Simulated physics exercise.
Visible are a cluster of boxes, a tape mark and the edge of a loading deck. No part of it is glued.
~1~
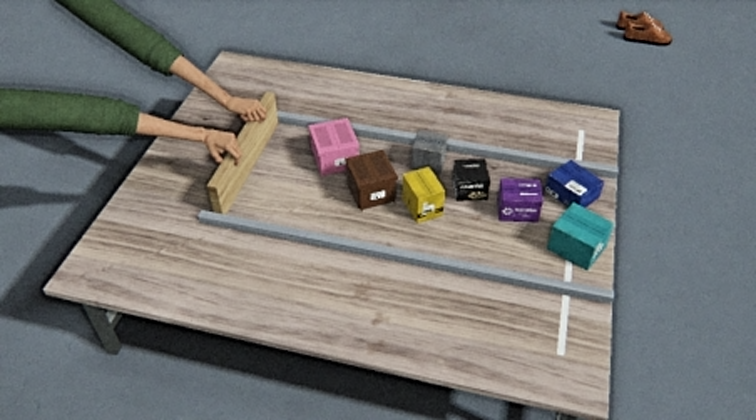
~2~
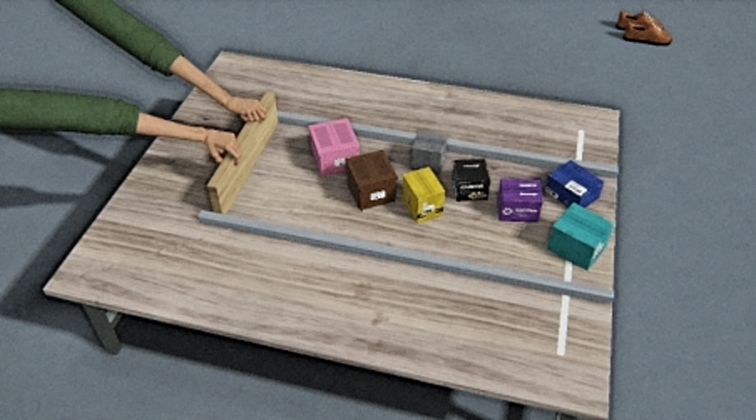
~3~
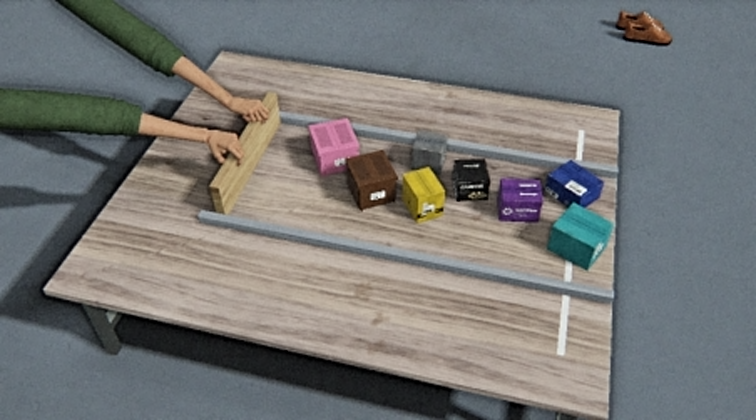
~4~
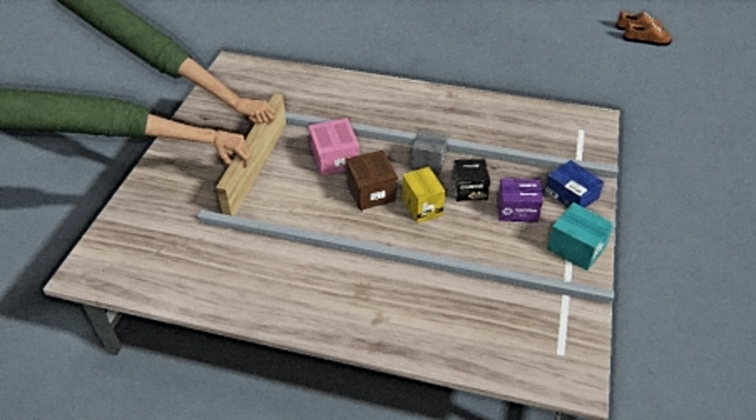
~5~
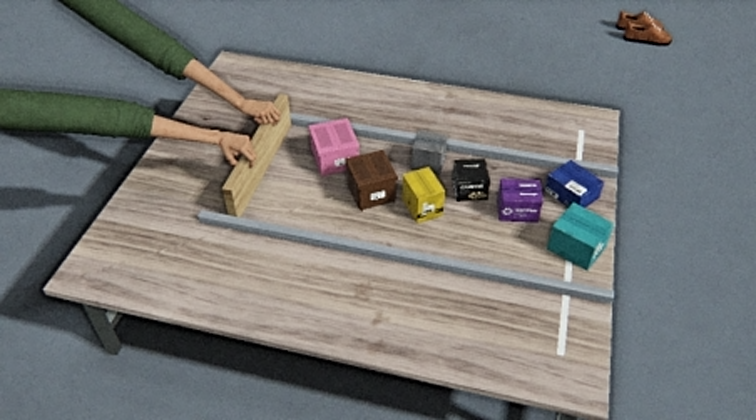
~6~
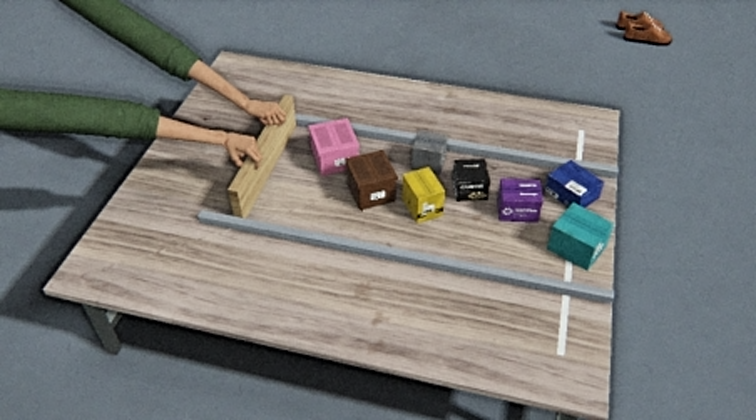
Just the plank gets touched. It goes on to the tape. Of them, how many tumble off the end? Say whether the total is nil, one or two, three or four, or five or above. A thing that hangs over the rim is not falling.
The total is five or above.
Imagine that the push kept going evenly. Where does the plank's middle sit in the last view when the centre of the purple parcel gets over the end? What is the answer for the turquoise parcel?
The middle is at (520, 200) when it's the purple parcel, and at (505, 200) when it's the turquoise parcel.
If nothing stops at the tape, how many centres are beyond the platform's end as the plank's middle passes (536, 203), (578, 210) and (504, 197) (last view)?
Place by place: 3, 6 and 0.
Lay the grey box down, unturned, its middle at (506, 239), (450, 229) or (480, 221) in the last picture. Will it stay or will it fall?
In order of the places given, the grey box rests steady, then rests steady, then is gone.
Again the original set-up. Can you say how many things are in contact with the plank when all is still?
In total, 2.
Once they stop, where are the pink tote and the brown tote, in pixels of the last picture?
The first near (600, 195), the second near (597, 230).
Soon after, none off yet; turquoise parcel at rest near (580, 236); blue parcel at rest near (574, 186); purple parcel at rest near (519, 201).
In the end, the number that fall off is five or more; gone, grey box, yellow parcel, black box, purple parcel, blue parcel and turquoise parcel.
